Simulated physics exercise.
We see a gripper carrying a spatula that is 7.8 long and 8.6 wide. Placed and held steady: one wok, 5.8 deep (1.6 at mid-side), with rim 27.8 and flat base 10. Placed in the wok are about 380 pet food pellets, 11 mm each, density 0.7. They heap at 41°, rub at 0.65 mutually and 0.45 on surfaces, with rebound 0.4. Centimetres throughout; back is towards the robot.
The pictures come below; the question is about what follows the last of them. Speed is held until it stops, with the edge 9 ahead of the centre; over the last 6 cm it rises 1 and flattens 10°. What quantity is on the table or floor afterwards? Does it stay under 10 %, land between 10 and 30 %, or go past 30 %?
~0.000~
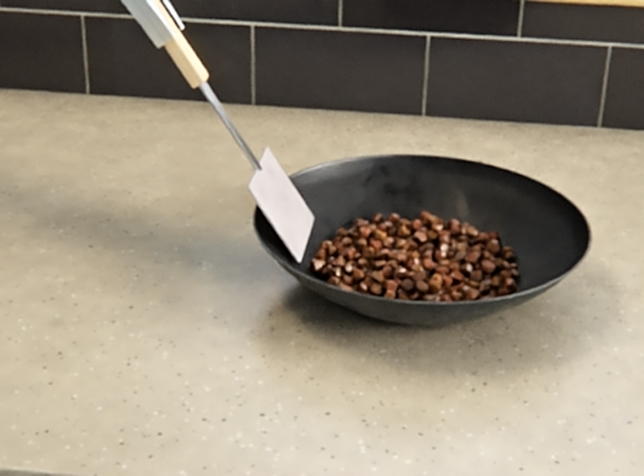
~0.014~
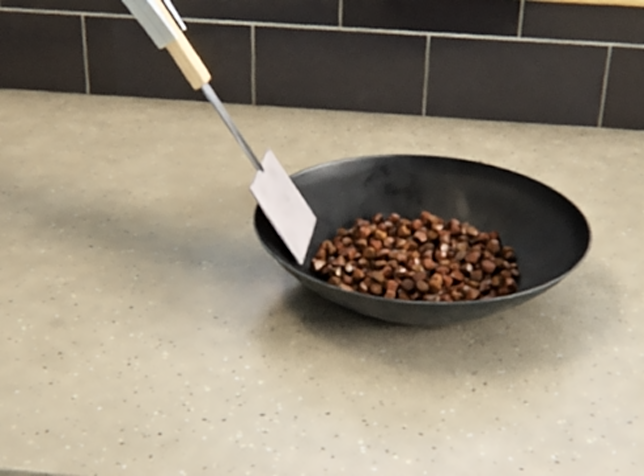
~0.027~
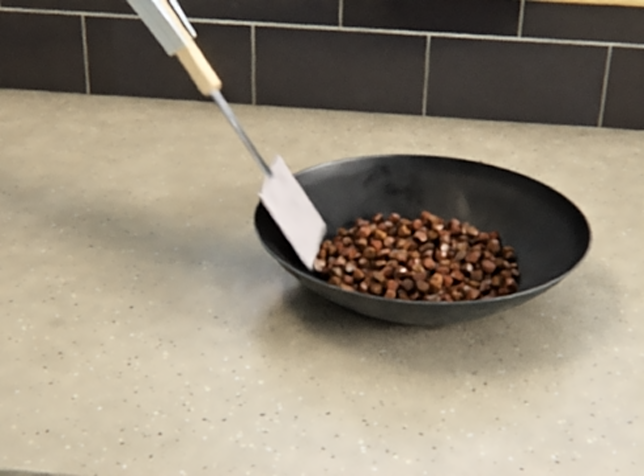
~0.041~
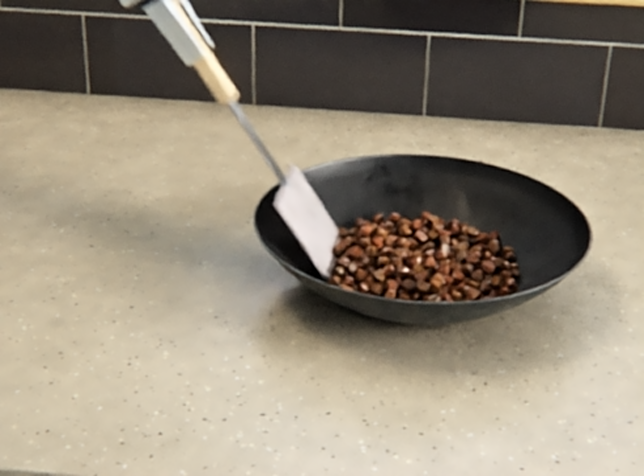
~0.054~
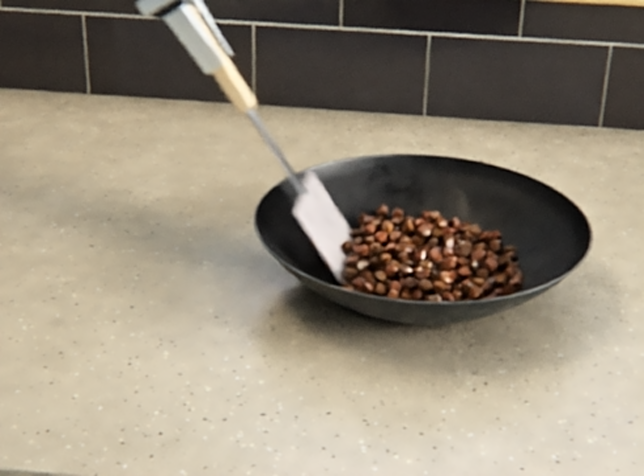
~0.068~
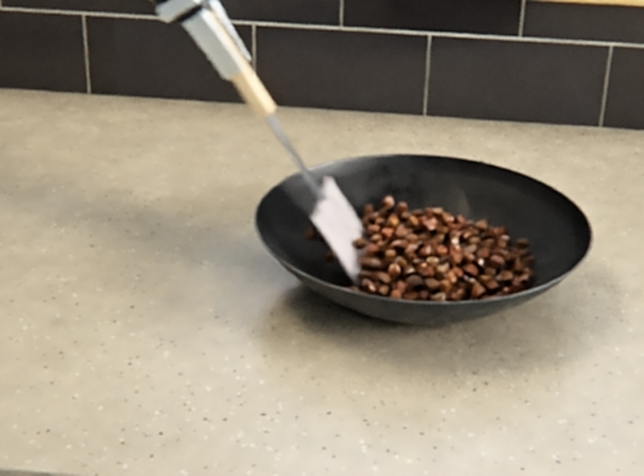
It goes past 30 %.
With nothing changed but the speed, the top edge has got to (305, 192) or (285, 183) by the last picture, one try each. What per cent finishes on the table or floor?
Close to 40 per cent in the first try and close to 25 per cent in the second.
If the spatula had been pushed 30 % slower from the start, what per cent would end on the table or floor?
About 40 in a hundred.
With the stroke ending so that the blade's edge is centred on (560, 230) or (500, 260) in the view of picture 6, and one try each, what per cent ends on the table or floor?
Respectively about 55 and 30 percent end on the table or floor.
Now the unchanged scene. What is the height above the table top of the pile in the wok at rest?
6.0 cm.
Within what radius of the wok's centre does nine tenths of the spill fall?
Around 40 centimetres from the centre.
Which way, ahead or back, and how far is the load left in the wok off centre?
The kept load is shifted forward by about 3.5 cm.
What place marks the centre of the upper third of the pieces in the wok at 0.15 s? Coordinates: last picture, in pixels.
Centre: Roughly (532, 243) in the last picture.
After 0.11 s, sloping 57°, highest piece 10 above the table; 375 in the wok.
After 0.15 s, sloping 54°, highest piece 17 above the table; 374 in the wok, 1 on the blade or in flight.
After 0.37 s, sloping 47°, highest piece 29 above the table; 187 in the wok, 53 on the table or floor, 135 on the blade or in flight.
After 1.42 s, sloping 47°, highest piece 7 above the table; 188 on the table or floor, 187 in the wok.
At rest, 188 on the table or floor, 187 in the wok. That is 50 % on the table or floor.
